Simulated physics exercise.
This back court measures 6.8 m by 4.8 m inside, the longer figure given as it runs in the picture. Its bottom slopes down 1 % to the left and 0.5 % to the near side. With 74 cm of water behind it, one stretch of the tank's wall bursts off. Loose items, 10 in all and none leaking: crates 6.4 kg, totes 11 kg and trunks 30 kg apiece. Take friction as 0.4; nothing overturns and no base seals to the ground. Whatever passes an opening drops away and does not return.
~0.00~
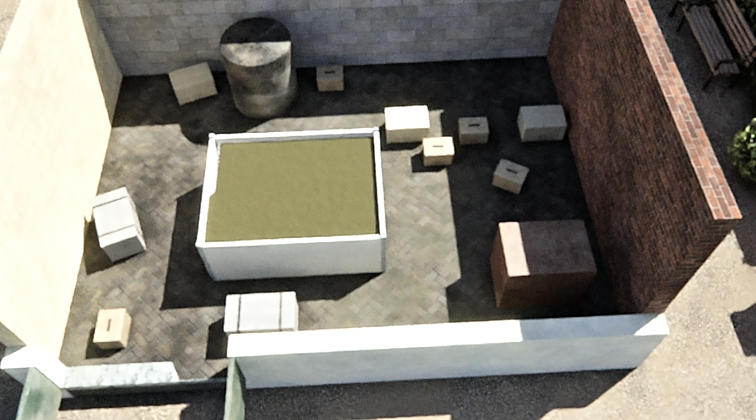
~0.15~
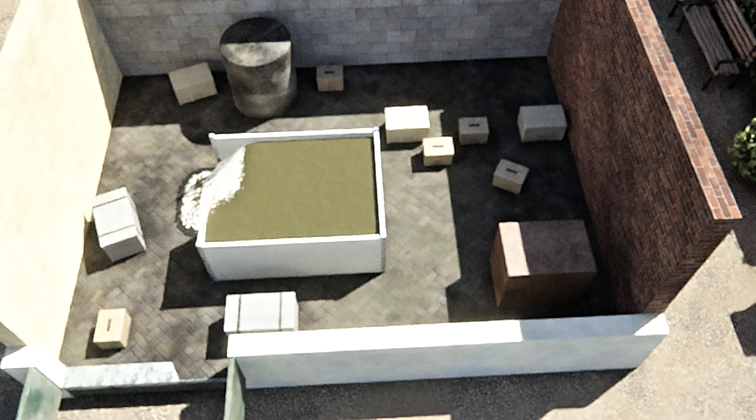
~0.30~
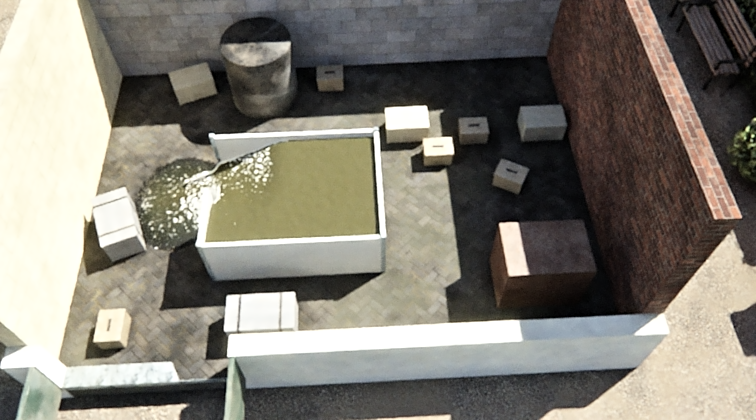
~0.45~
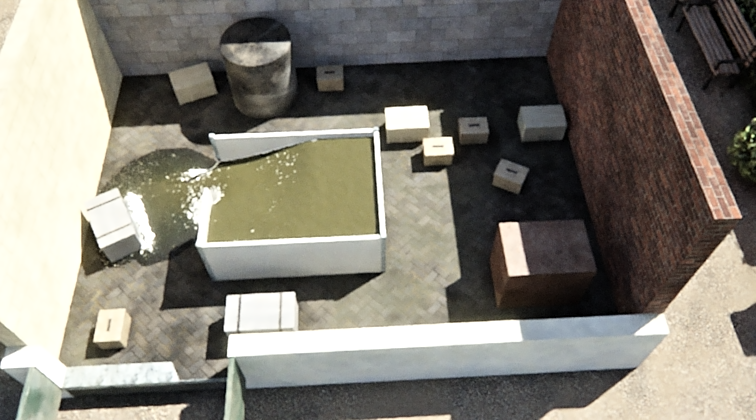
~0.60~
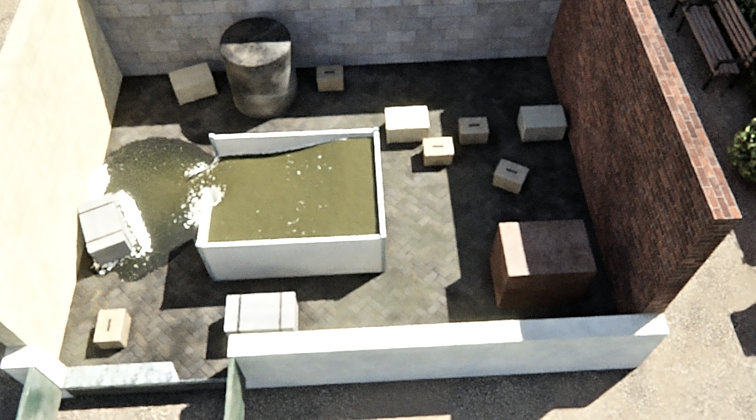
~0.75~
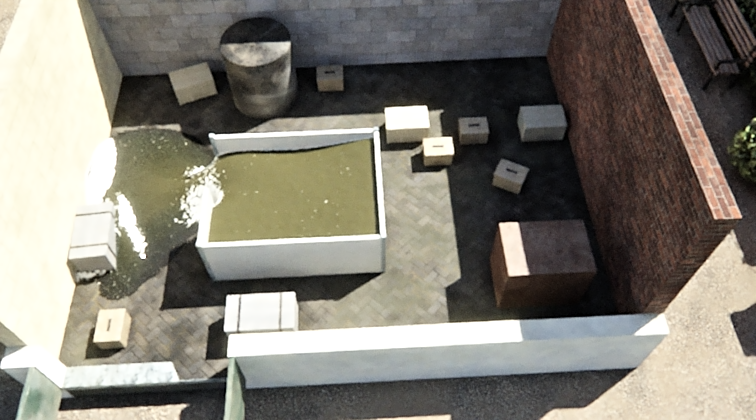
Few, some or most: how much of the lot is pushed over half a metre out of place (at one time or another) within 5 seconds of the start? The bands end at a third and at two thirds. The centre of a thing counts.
It is under a third.
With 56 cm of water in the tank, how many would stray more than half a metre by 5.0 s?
In that case 3 of them.
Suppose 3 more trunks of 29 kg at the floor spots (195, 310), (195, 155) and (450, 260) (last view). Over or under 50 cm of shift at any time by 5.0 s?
In turn: Short of it, more, short of it.
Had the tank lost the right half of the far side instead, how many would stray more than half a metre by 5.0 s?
In that case 5 of them.
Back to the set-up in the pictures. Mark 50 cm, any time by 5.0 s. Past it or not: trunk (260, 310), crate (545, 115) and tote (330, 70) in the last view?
In turn: Less, less, short of it.
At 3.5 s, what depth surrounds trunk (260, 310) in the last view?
About 2 cm.
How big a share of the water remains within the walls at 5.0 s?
Some 82 per cent remains.
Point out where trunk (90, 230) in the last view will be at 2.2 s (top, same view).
Around (100, 339).
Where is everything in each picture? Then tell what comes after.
A trunk at (114, 216) rests on the ground; a crate at (191, 76), on the bottom; water covers 3.3 m2; 0 of 10 have shifted, in the first frame.
A trunk at (114, 216), on the bottom; a crate at (191, 76) rests on the ground; water covers 3.9 m2; 0 of 10 have shifted, in the second frame.
A trunk at (114, 216) rests on the ground; a crate at (191, 76) rests on the ground; 4.7 m2 under water; 0 of 10 have shifted, in the third frame.
A trunk at (109, 217), on the bottom, 6 cm from its start; a crate at (191, 76), on the bottom; 5.4 m2 under water; 1 of 10 have shifted, in the fourth frame.
A trunk at (101, 222) rests on the ground, 17 cm from its start; a crate at (191, 76), on the bottom; water covers 6.1 m2; 1 of 10 have shifted, in the fifth frame.
A trunk at (91, 229) rests on the ground, 31 cm from its start; a crate at (191, 76), on the bottom; 6.8 m2 under water; 1 of 10 have shifted, in the sixth frame.
After 1.1 s 0 of 10 are over 50 cm from their spots; 0 afloat.
After 2.2 s 2 of 10 are over 50 cm from their spots; 0 afloat.
After 3.5 s 3 of 10 are over 50 cm from their spots; 1 afloat.
After 5.0 s 3 of 10 are over 50 cm from their spots, and 3 have been at some point; 1 afloat.
